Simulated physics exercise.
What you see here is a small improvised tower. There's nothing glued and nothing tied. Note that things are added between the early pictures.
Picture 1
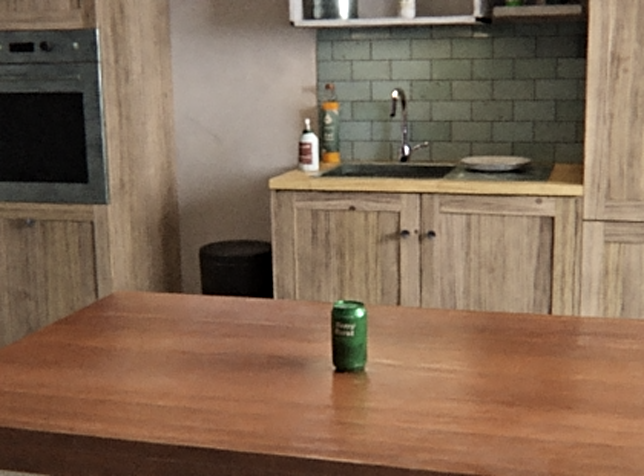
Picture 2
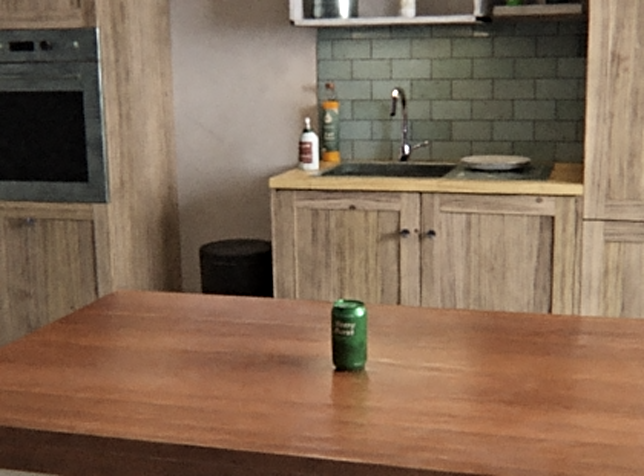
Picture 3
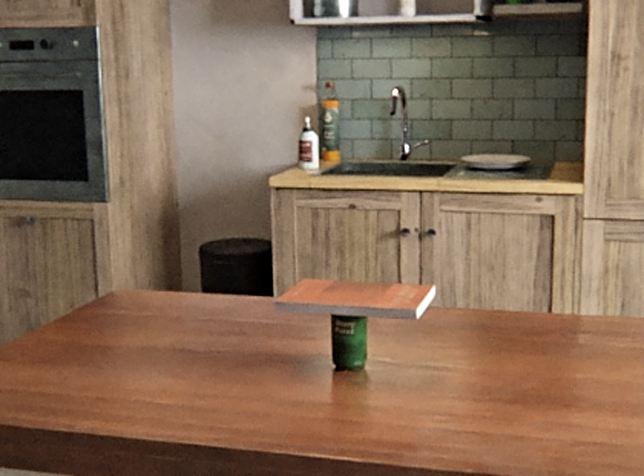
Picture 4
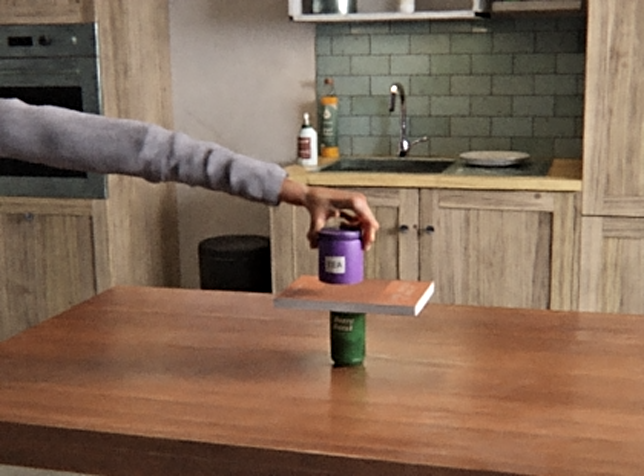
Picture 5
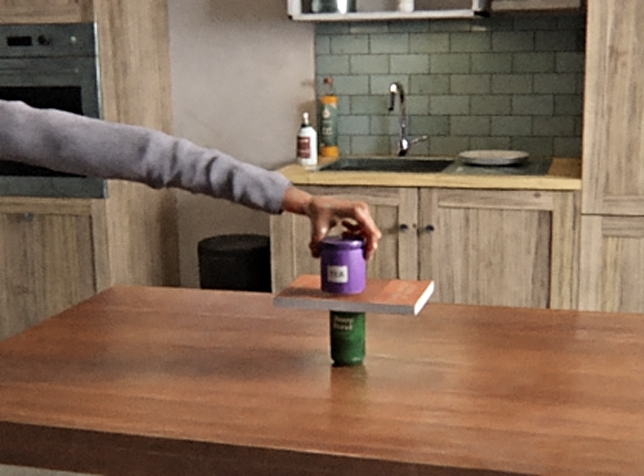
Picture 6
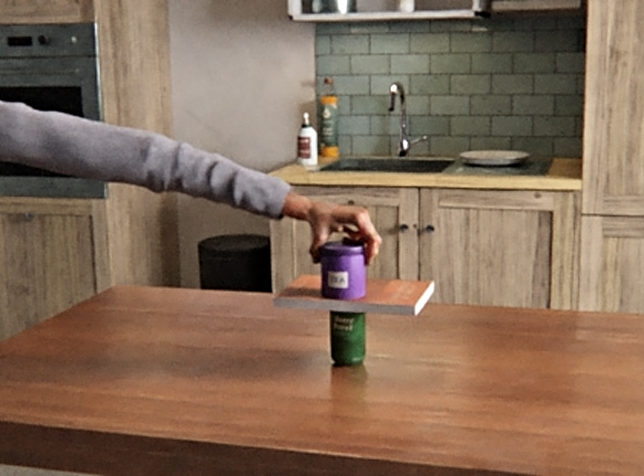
A hand lowering a purple jar onto a flat board that has appeared atop a green can on a wooden table.
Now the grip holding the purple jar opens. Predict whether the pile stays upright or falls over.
The result is a standing stack.
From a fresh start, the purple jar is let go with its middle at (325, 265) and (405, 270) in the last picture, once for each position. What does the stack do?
On the first try it stays put; on the second try it falls down.
Then, 0.30 s after the last picture, nothing has stirred.
Then, 1.00 s after the last picture, purple jar resting near (343, 270).
At rest, all 3 in place. Seen from the same camera at the end, purple jar near (343, 271). The stack keeps its balance.
